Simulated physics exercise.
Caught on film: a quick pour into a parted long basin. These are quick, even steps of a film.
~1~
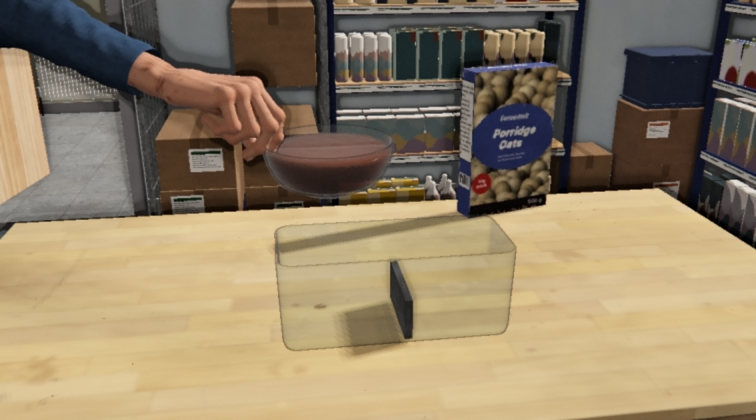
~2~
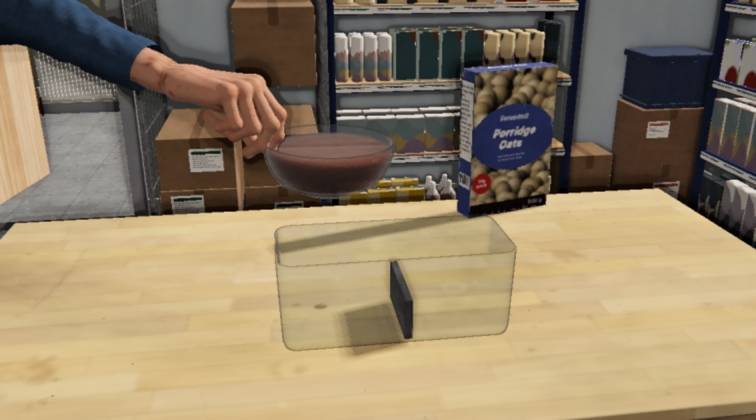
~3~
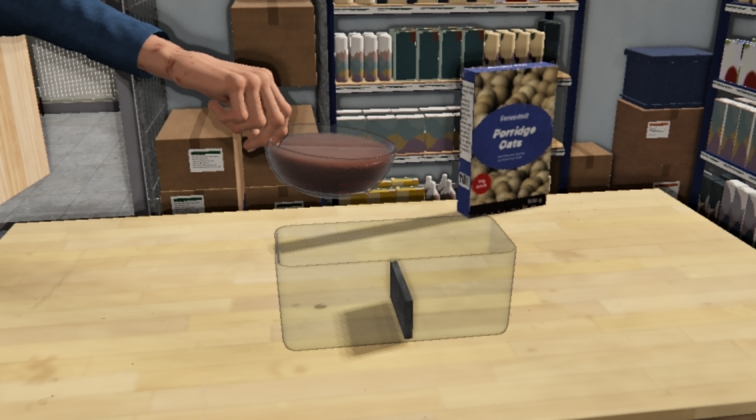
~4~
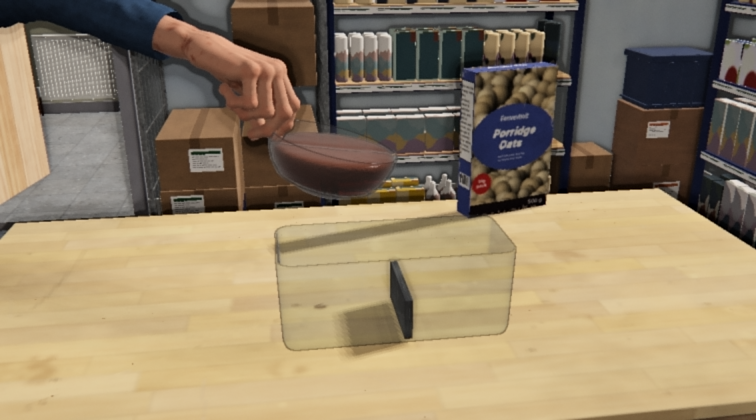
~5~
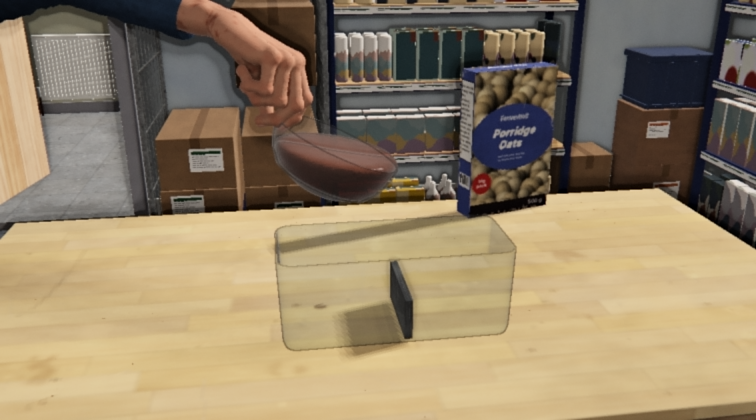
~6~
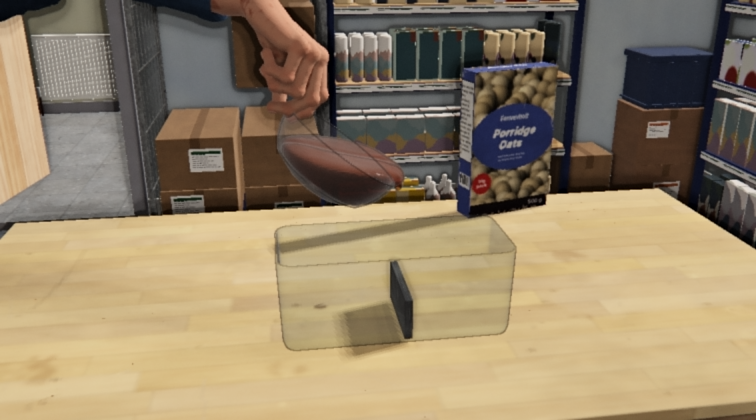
A hand reaching in from the upper left tilts a clear glass bowl of dark reddish-brown liquid steadily to the right, slowly at first, then more steeply, its right edge dipping as the wrist rises. Below sits a clear, long basin with a dark upright divider, near a blue porridge oats box on the right. The still camera looks slightly down on a pale wooden table before storeroom shelves and cardboard boxes.
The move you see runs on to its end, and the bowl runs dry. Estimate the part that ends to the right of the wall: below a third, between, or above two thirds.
In the end from a third to two thirds is right of the wall.
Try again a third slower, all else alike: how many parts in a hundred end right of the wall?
About 65 per cent.
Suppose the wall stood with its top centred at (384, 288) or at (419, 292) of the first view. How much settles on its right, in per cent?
Near 65 % and 40 %.
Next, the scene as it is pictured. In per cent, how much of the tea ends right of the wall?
Some 60 per cent.
A moment on, the bowl is tipped right over and 3 per cent is still to pour, 21 is left of the wall and 62 right of it.
Next, the bowl is tipped right over and 0 per cent is still to pour, 27 is left of the wall and 49 right of it.
Then the bowl is tipped right over and 1 per cent is still to pour, 29 is left of the wall and 58 right of it.
Later the bowl is tipped right over and 0 per cent is still to pour, 32 is left of the wall and 60 right of it.
At rest 33 per cent lies left of the wall, 60 right of it and 8 outside.
